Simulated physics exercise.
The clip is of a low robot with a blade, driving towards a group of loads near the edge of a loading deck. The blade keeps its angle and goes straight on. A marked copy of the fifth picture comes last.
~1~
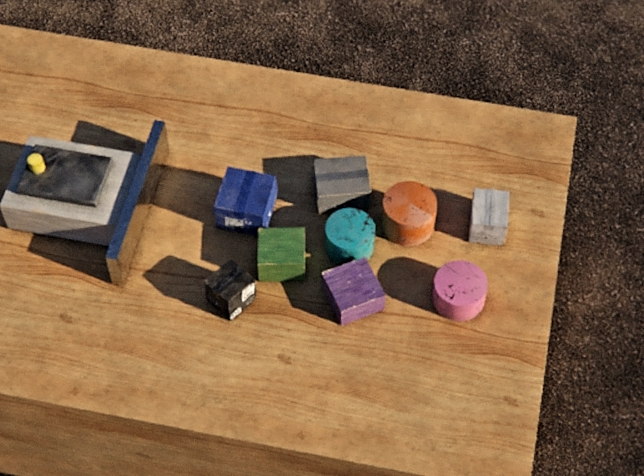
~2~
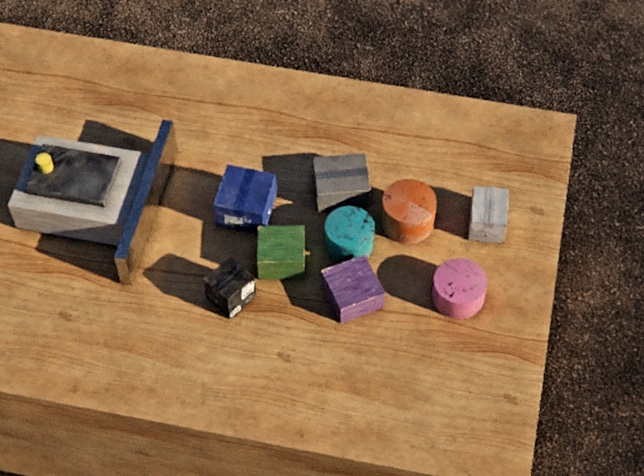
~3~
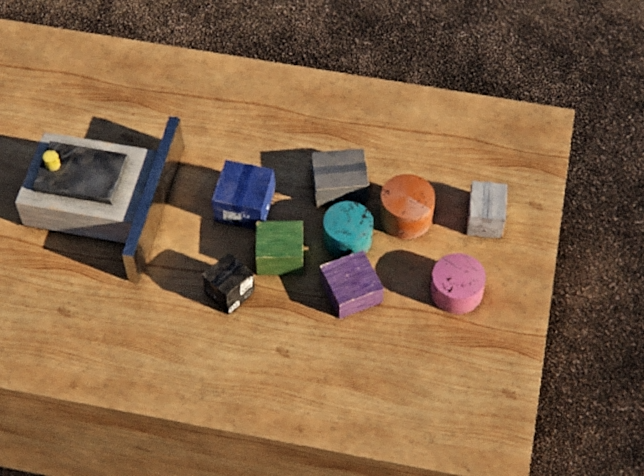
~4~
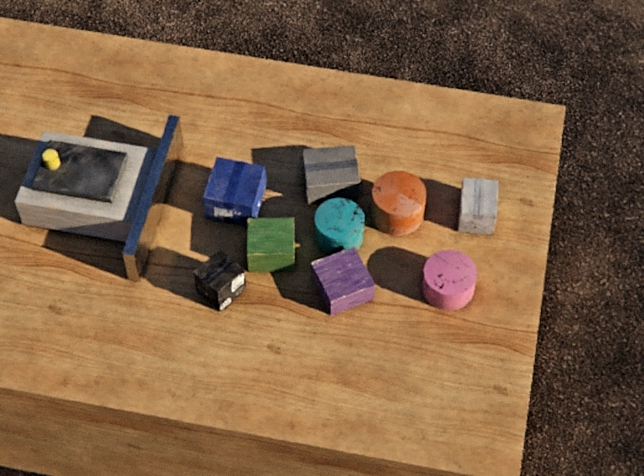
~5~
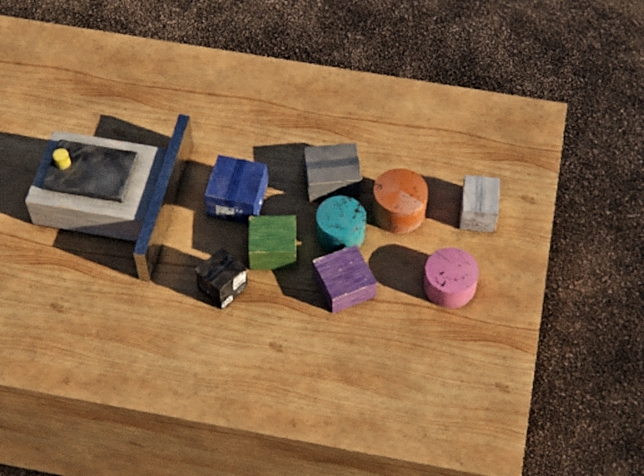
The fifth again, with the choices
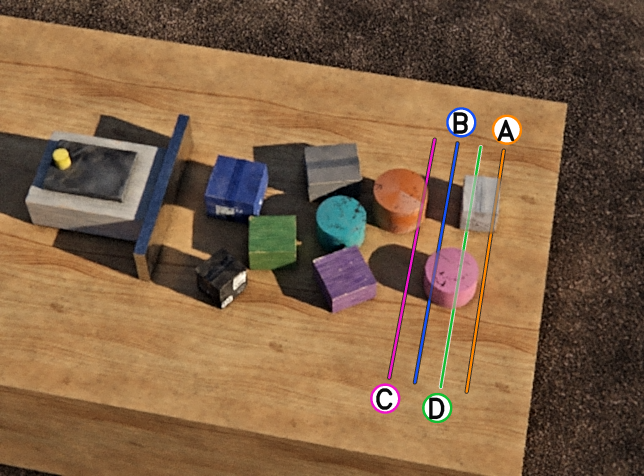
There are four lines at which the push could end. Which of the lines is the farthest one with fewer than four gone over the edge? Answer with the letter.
Line D.
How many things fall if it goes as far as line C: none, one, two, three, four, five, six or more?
In all, none.
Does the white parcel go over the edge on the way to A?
Yes.
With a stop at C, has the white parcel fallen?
No.
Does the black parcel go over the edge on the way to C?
By then, no.
On the marked copy, A at (486, 264); B at (438, 256); C at (413, 252); D at (462, 260).
With D. Early on, robot (203, 189); grey box (352, 168); black parcel (278, 283).
Further on, robot (310, 207); white parcel (509, 204); pink canister (493, 291).
At the end, robot (392, 220); pink canister over the edge; white parcel over the edge; two fallen.
As for the rest, A drops five; B is within the limit but short; C is within the limit but short.
